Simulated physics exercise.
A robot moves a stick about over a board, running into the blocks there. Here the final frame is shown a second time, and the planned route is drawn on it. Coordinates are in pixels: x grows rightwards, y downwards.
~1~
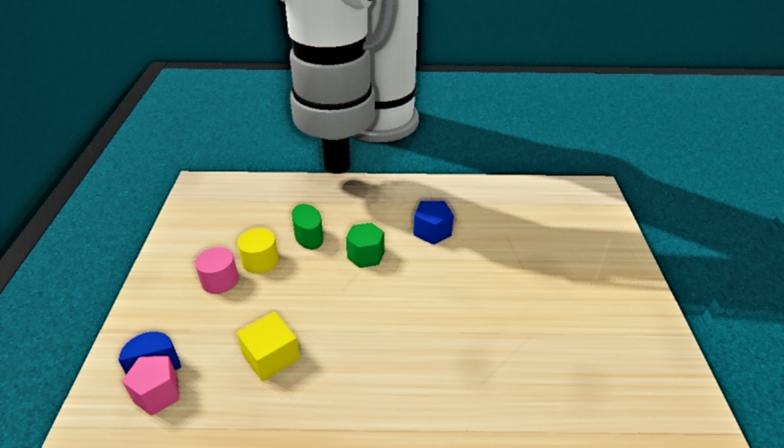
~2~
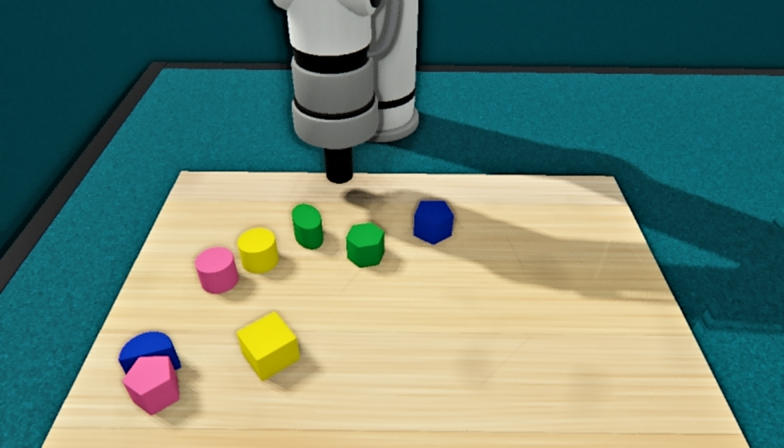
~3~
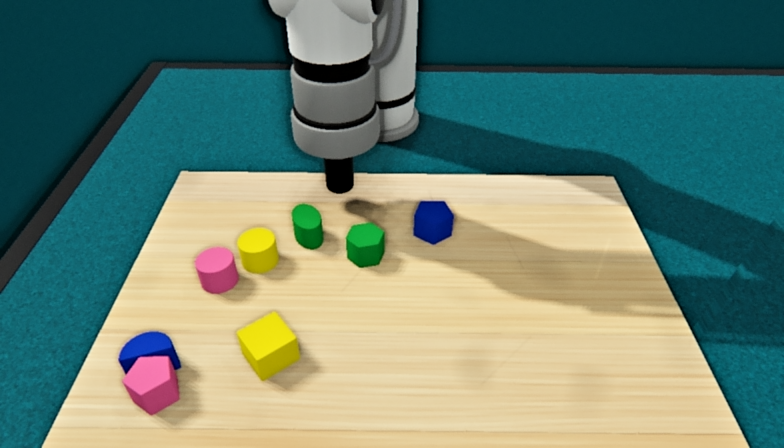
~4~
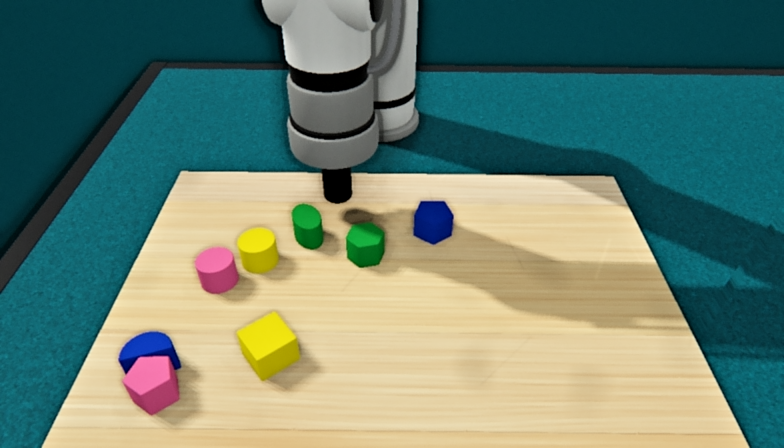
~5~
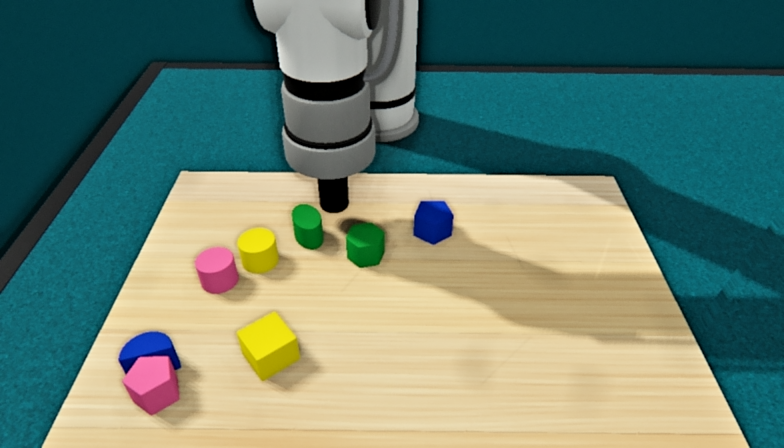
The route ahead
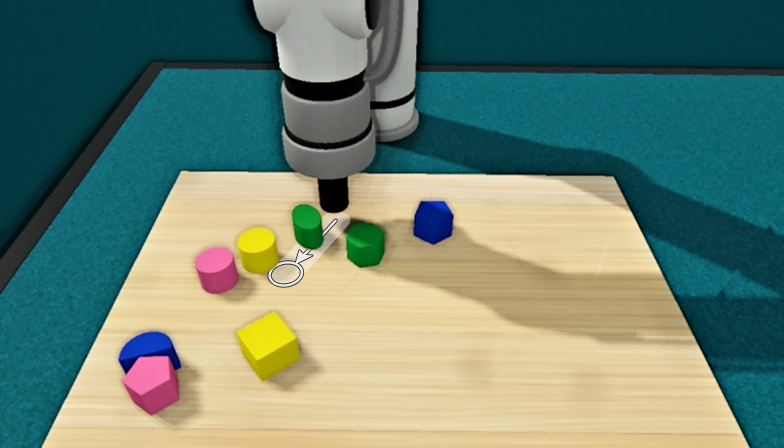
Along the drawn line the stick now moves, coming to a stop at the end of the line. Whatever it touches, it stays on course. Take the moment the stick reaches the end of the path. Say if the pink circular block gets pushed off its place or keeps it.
It is shifted.
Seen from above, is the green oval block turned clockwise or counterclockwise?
Looking down, it rotates clockwise.
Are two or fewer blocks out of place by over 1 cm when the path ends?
I believe not.
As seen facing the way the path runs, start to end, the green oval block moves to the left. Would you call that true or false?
The claim does not hold.
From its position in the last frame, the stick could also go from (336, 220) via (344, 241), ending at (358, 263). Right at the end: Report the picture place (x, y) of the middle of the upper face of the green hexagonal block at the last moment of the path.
I'd say the green hexagonal block ends with its top centre at (389, 252).
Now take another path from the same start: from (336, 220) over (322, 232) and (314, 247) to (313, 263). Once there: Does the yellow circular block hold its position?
My answer is no.
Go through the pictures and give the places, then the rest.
The first frame shows stick tip (338, 167); block tops, pink circular block (214, 259); yellow circular block (256, 240); green oval block (306, 215); green hexagonal block (365, 234).
The second frame shows stick (340, 177); blocks unchanged.
The third frame shows stick (340, 187); blocks unchanged.
The fourth frame shows stick (338, 196); blocks unchanged.
The fifth frame shows stick (335, 206); pink circular block (214, 259); yellow circular block (256, 240); green oval block (306, 215); green hexagonal block (365, 234).
Path on the board, straight from (336, 220) to (286, 274).
The first path, step by step. One third of the way, stick (319, 222); green oval block (290, 225).
Two thirds of the way, stick (302, 240); pink circular block (202, 263); yellow circular block (236, 245); green oval block (270, 235), turned 30° clockwise.
At the end, stick (283, 258); pink circular block (195, 265); yellow circular block (225, 244); green oval block (262, 237), turned 45° clockwise; green hexagonal block in place.
